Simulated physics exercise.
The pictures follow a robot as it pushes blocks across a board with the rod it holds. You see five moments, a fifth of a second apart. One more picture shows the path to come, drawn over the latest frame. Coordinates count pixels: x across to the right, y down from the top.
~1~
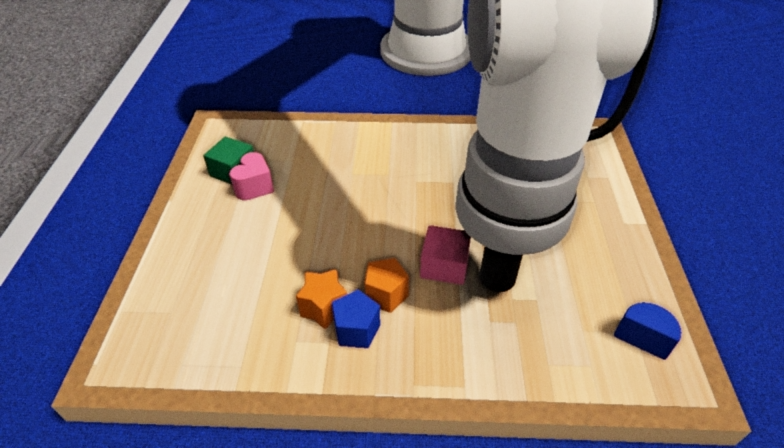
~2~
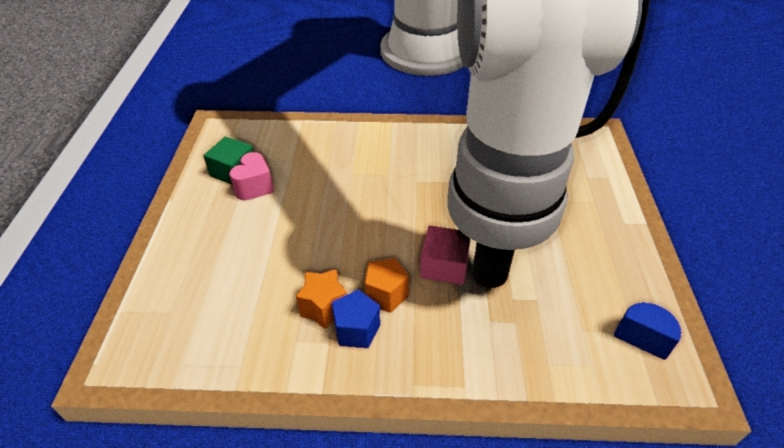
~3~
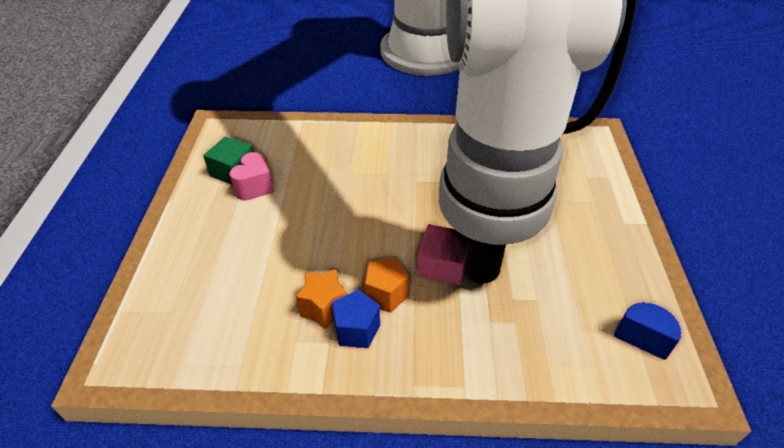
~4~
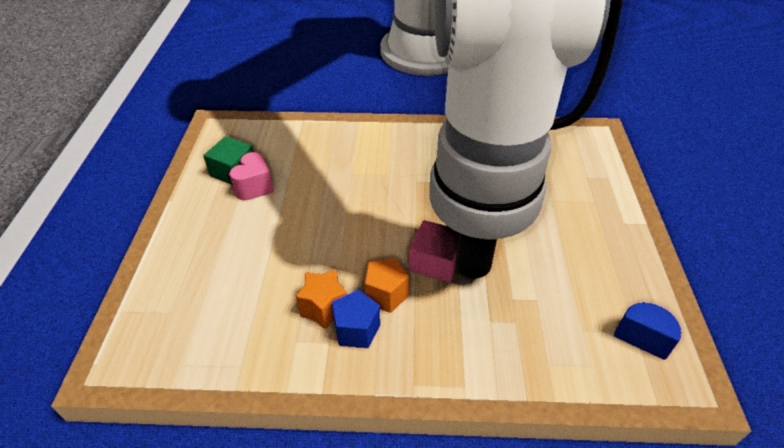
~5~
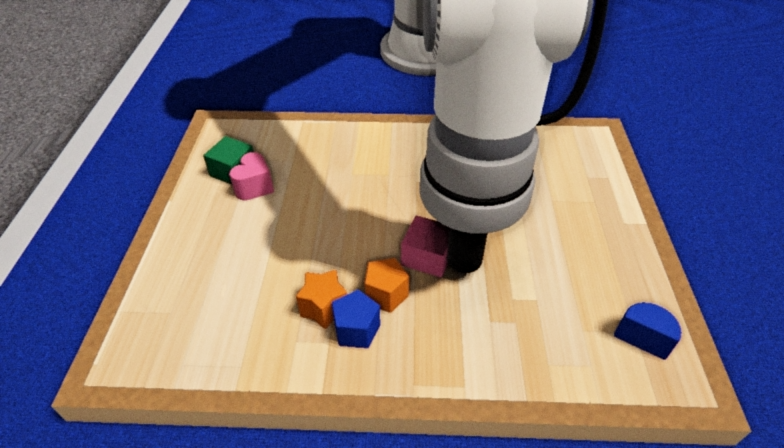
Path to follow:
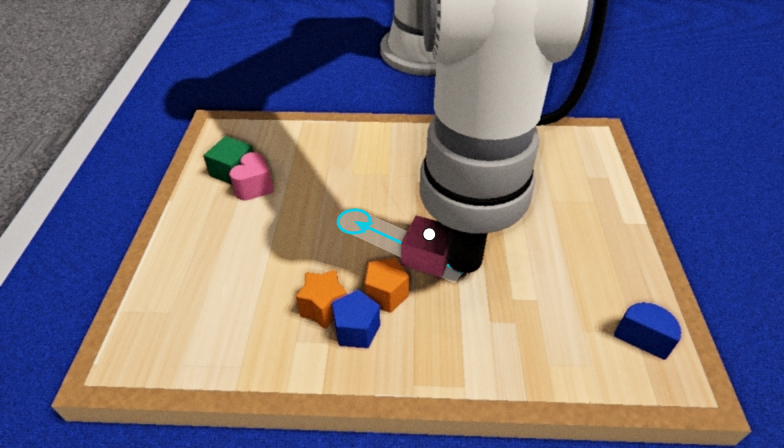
A wooden board with a raised rim lies on a blue surface, seen from above at an angle by a still camera. A green block and a pink heart sit at upper left, two orange blocks and a blue one cluster below centre, a dark pink block rests beside them, and a blue half-round lies at right. A pale robot arm moves its black rod left to the dark pink block, then nudges it slightly left and away.
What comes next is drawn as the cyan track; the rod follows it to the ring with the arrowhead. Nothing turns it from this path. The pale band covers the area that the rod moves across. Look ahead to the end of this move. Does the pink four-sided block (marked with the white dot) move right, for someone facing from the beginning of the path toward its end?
Short answer: Yes.
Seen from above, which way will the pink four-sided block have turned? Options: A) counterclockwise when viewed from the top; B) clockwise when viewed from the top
I choose B.
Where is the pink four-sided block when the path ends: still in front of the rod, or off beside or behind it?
The rod still pushes it.
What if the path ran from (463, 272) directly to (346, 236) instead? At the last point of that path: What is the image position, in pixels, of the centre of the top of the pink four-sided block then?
It will end up at (353, 188).
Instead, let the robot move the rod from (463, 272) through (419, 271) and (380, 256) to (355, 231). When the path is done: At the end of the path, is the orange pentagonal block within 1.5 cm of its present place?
Yes, I think so.
Path on the board, straight from (463, 272) to (354, 221); the dot is on the pink four-sided block.
What follows on the original path. One third of the way, rod (425, 242); pink four-sided block (394, 215).
Two thirds of the way, rod (388, 225); pink four-sided block (362, 196), turned 25° clockwise.
At the end, rod (353, 209); orange pentagonal block in place; pink four-sided block (334, 178), turned 45° clockwise.
